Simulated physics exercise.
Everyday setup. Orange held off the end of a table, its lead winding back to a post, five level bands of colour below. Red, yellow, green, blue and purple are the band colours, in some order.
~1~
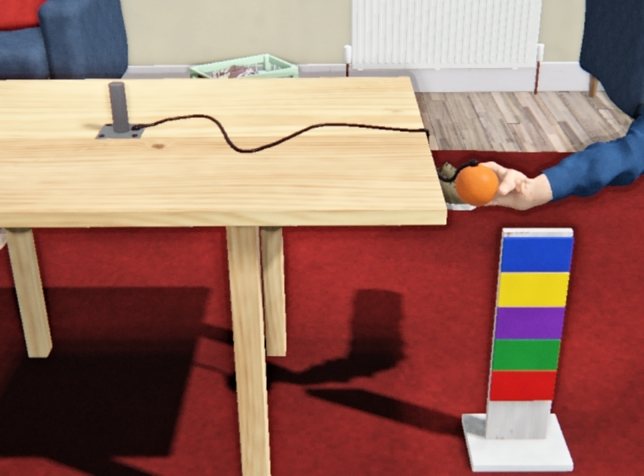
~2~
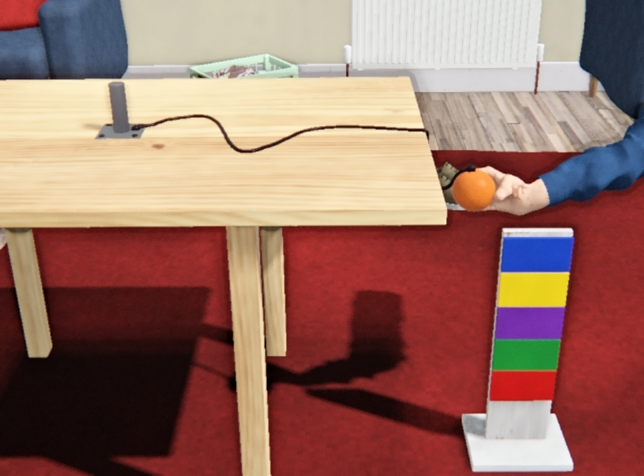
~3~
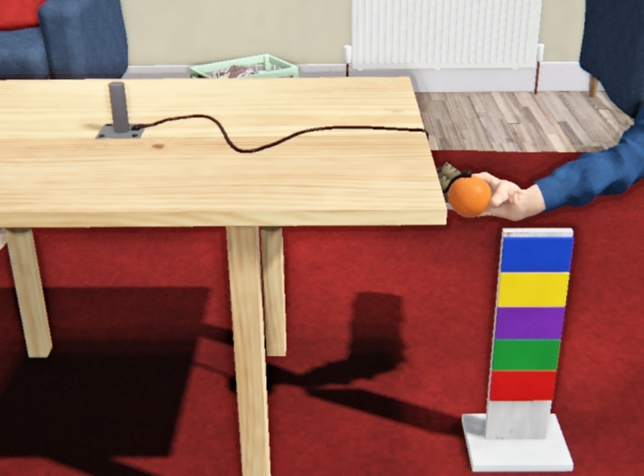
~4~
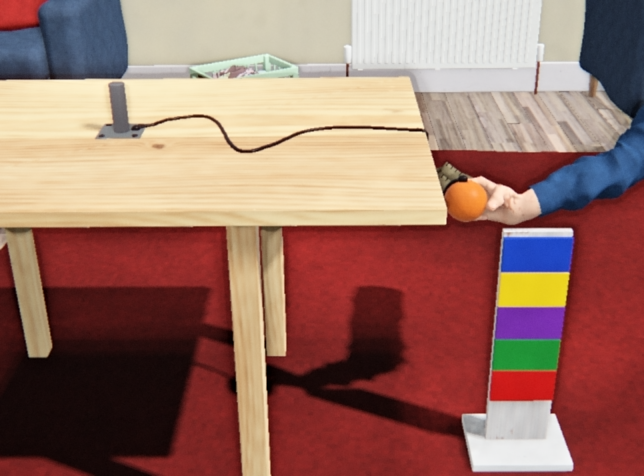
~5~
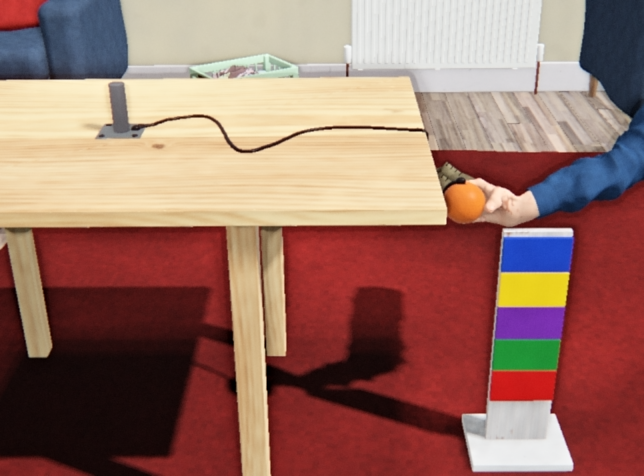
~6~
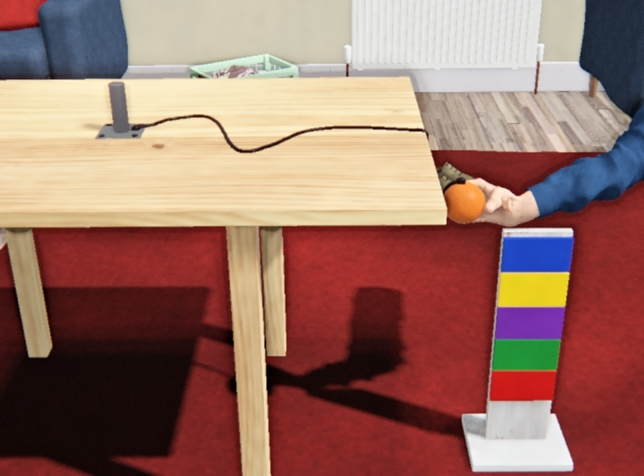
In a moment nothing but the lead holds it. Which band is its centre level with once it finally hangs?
Green.
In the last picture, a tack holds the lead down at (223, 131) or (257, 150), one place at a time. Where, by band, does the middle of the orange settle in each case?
First try purple, second try yellow.
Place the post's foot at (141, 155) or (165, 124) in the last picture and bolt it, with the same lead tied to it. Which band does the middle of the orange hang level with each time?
Try one - red; try two - red.
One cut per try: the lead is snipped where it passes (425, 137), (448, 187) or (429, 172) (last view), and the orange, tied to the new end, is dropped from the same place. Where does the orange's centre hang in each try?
Well, that gives around (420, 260) the first time, (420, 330) the next and (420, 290) the last.
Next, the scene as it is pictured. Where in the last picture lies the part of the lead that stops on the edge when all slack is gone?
It's the bit near (315, 130).
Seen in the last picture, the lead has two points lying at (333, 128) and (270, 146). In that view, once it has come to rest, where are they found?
(428, 160) and (362, 138).
Soon after, orange near (419, 334); level with purple.
After that, orange near (419, 351); level with green.
In the end, orange near (417, 351); level with green. At green.
